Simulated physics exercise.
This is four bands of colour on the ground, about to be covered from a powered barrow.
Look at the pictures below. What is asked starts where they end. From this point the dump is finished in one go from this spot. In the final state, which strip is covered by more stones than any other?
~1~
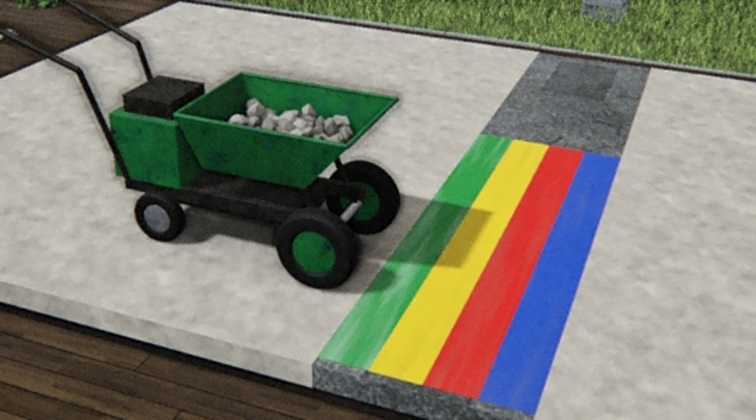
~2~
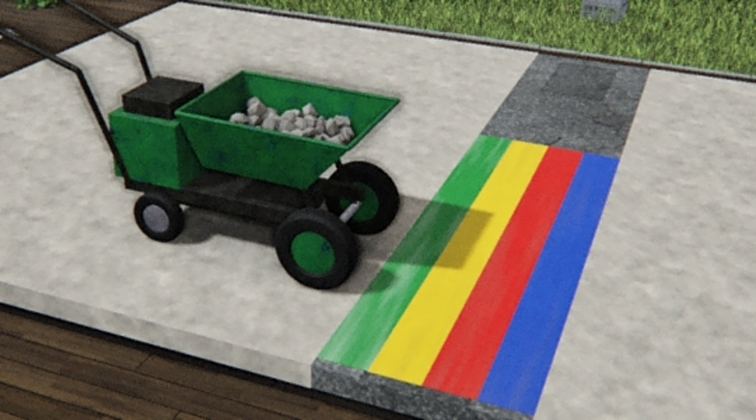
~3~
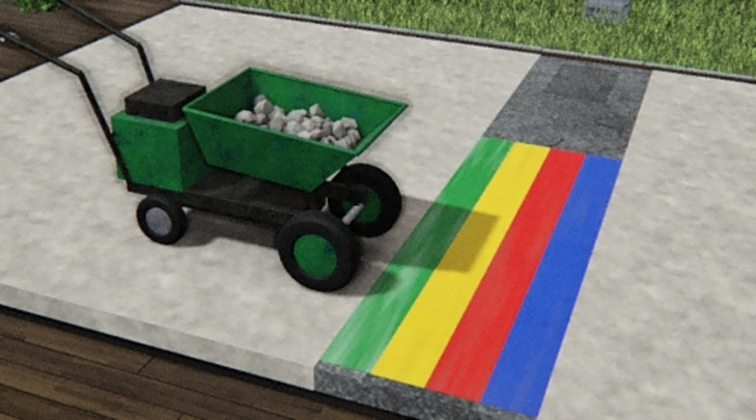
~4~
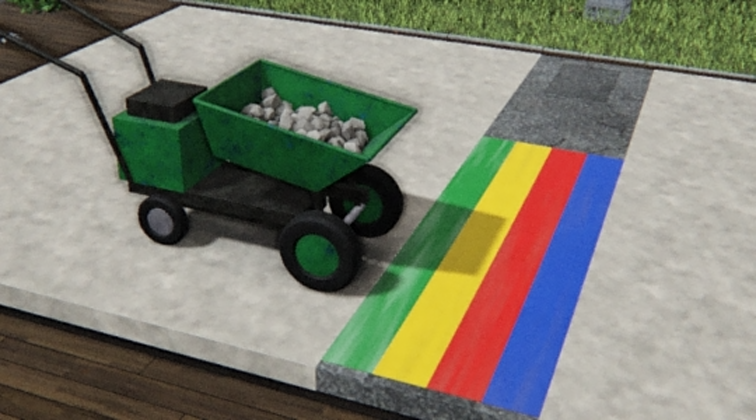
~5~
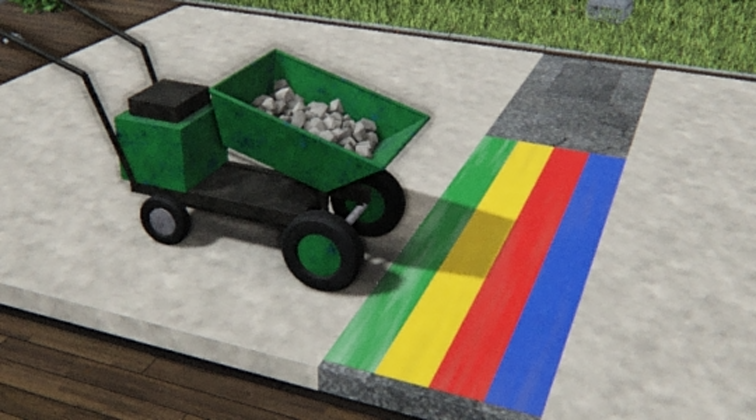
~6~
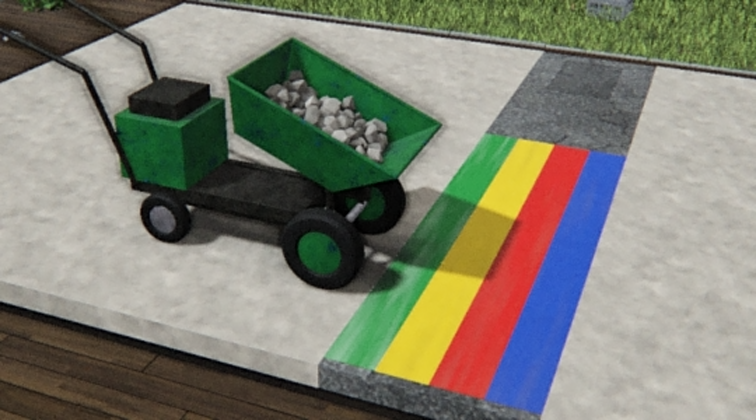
The red strip is.
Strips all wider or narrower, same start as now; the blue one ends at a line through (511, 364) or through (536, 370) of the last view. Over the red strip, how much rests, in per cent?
Near 40 and 40 in a hundred.
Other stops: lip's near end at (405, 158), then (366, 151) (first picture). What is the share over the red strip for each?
You'd get around 20 in a hundred, then 40 in a hundred.
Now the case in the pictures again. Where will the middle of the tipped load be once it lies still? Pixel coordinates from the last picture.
The centre settles at about (502, 290).
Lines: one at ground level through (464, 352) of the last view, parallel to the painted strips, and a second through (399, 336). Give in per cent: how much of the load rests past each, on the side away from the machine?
50 % and 80 %.
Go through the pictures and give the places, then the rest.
In the first frame, lip of the skip near (347, 147), level; top of the load near (282, 133), broken stones; green strip near (368, 325); yellow strip near (418, 338); red strip near (469, 351); blue strip near (523, 364).
In the second frame, lip of the skip near (349, 149), tipped barely; top of the load near (282, 133).
In the third frame, lip of the skip near (357, 154), tipped barely; top of the load near (280, 128).
In the fourth frame, lip of the skip near (369, 160), tipped a little; top of the load near (274, 127).
In the fifth frame, lip of the skip near (382, 168), tipped clearly; top of the load near (270, 118).
In the sixth frame, lip of the skip near (396, 177), tipped clearly; top of the load near (283, 110); green strip near (374, 326); yellow strip near (424, 338); red strip near (476, 350); blue strip near (529, 363).
Shortly afterwards, skip tipped steeply; the whole lot in the skip.
Next, skip tipped right over; near two thirds in the skip; a little over the yellow strip; near a quarter over the red strip; only a few over the blue strip.
Some moments later, skip tipped right over; near a quarter in the skip; near a quarter over the yellow strip; near half over the red strip; a little over the blue strip; a little off the paint.
In the end, skip tipped right over; a little in the skip; none at all over the green strip; near a quarter over the yellow strip; near half over the red strip; a little over the blue strip; a little off the paint.
